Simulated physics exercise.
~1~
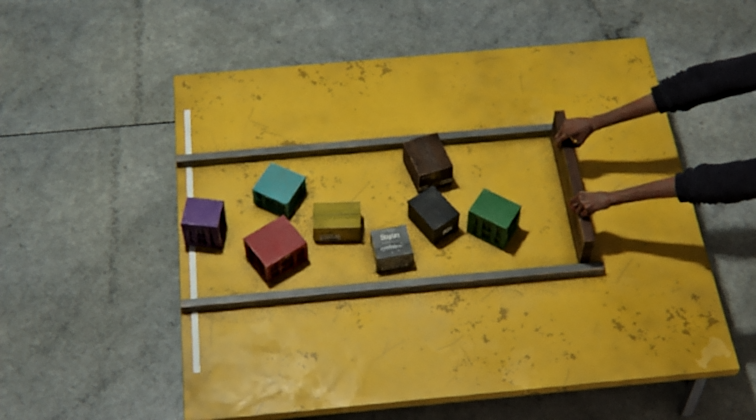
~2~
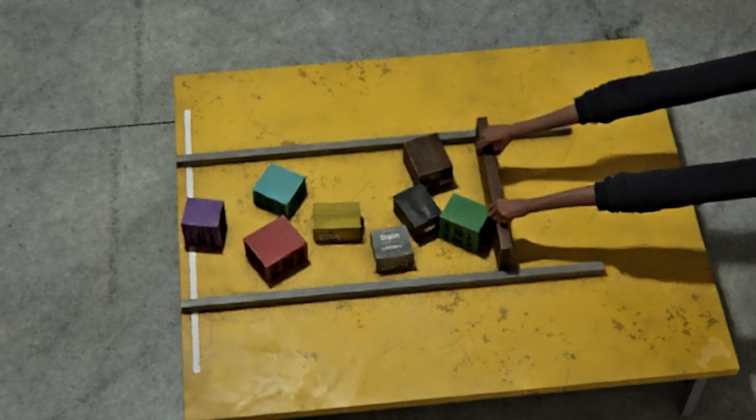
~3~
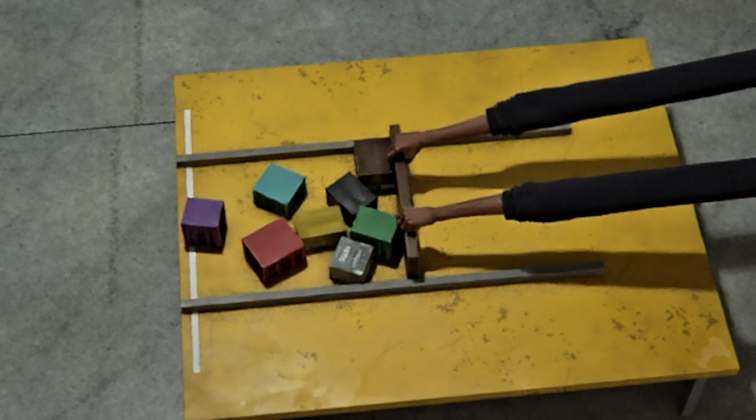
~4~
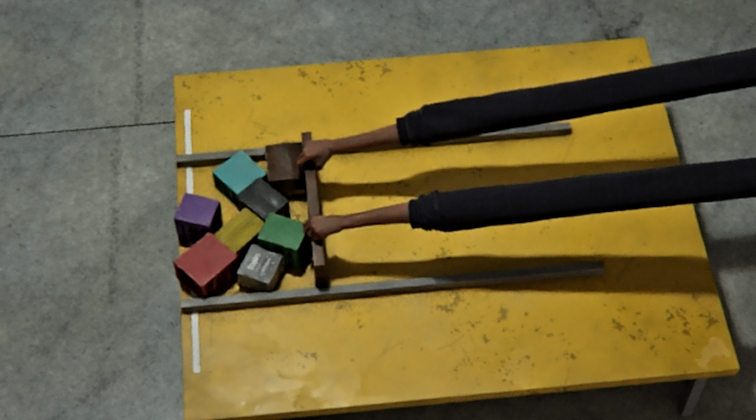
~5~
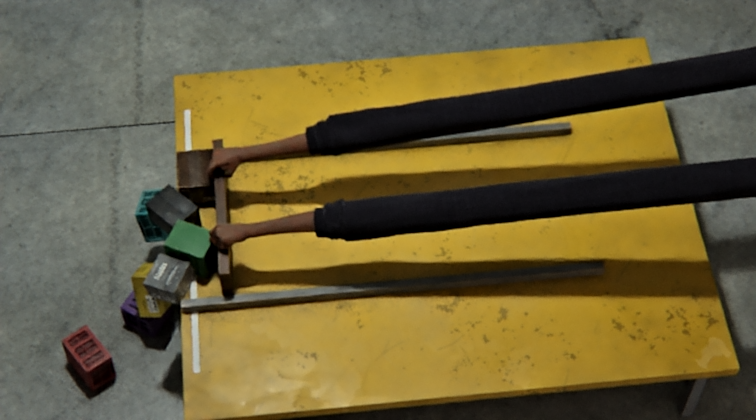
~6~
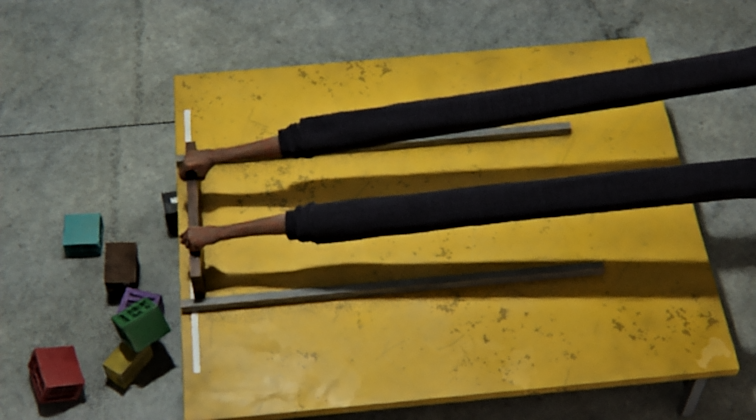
At the start, eight boxes in different colours sit scattered between two rails on a yellow table, while two hands hold a dark plank upright at the right. The hands push the plank left, and it meets the green box, which closes in on the black one. Sliding on, the plank gathers the brown, grey and yellow boxes too, then bunches all of them up near the left edge. The red, purple, yellow and turquoise boxes tip over the edge first. The plank stops at the white tape, and the rest go over, leaving boxes strewn on the grey floor.
